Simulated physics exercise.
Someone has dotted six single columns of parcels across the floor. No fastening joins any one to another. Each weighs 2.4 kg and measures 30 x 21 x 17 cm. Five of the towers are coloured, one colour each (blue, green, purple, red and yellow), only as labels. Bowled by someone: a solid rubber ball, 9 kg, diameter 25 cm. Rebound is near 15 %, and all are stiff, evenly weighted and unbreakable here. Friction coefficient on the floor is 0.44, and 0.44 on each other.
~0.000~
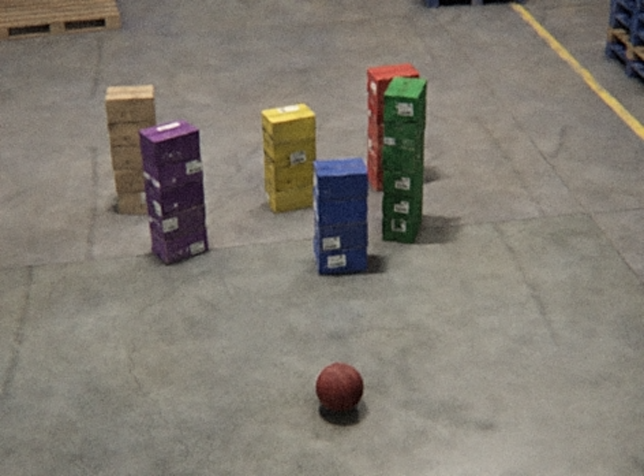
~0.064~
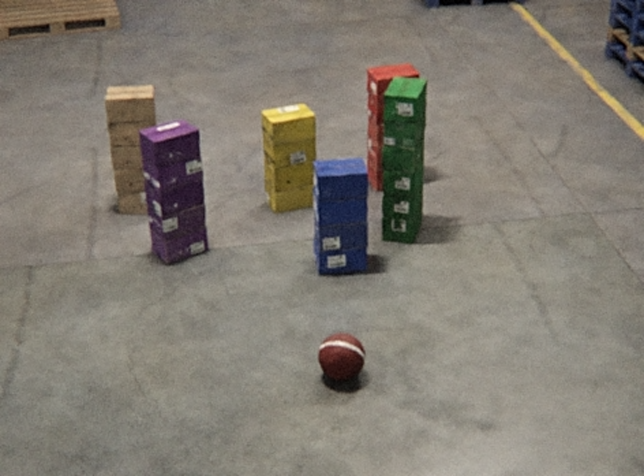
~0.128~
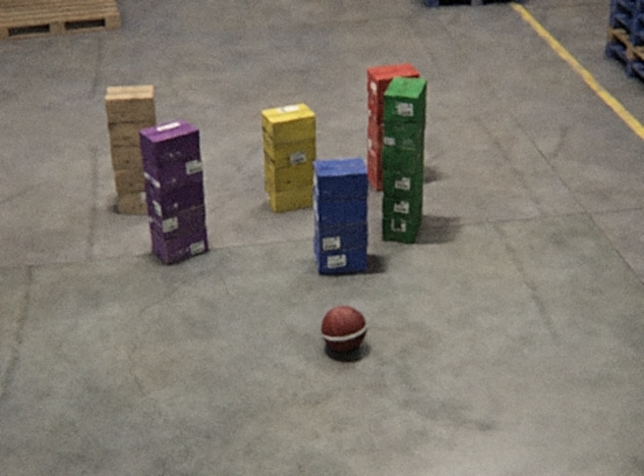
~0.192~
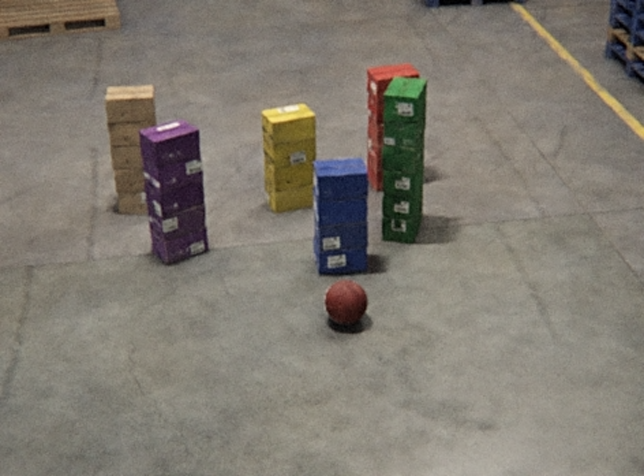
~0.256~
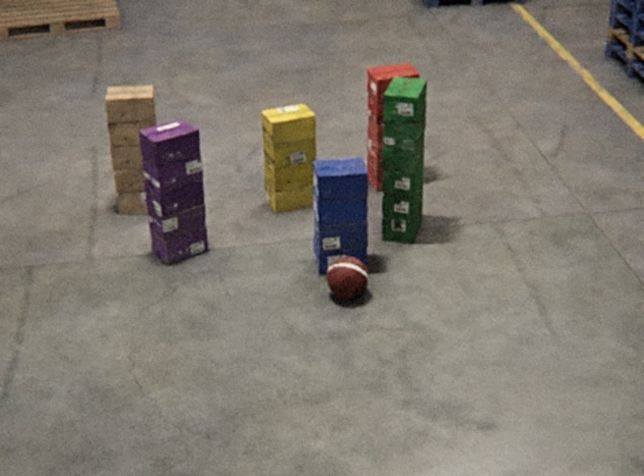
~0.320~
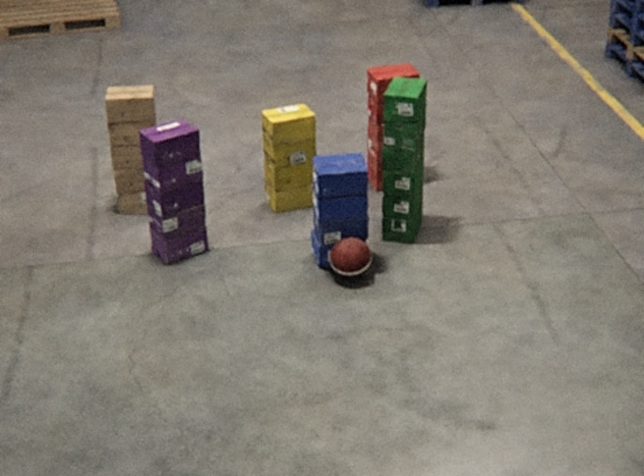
A dark red ball rolling across a concrete floor and striking the base of a blue box stack, which shifts and tilts slightly.
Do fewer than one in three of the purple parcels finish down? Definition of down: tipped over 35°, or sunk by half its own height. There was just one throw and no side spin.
Yes, fewer than one in three do.
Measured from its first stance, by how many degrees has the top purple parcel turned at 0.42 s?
About 0 degrees.
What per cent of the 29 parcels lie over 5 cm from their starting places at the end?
15 in a hundred end up shifted.
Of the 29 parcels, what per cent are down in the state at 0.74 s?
5 percent by then.
By 0.42 s, ball still moving; none of the 5 purple parcels down (0 of 29 in all colours); top purple parcel unmoved; top blue parcel tilted 33°.
By 0.56 s, ball still moving; none of the 5 purple parcels down (2 of 29 in all colours); top purple parcel unmoved; top blue parcel tilted 71°, 58 mm lower.
By 0.74 s, ball still moving; none of the 5 purple parcels down (2 of 29 in all colours); top purple parcel unmoved; top blue parcel on its side.
By 1.38 s, ball still moving; none of the 5 purple parcels down (3 of 29 in all colours); top purple parcel unmoved; top blue parcel on its side.
When it is over (2.8 s), ball rolling away; none of the 5 purple parcels down (3 of 29 in all colours); top purple parcel unmoved; top blue parcel on its side. That is 0 per cent. In pixels of the last frame, middles, top purple parcel near (170, 143), top blue parcel near (340, 250).
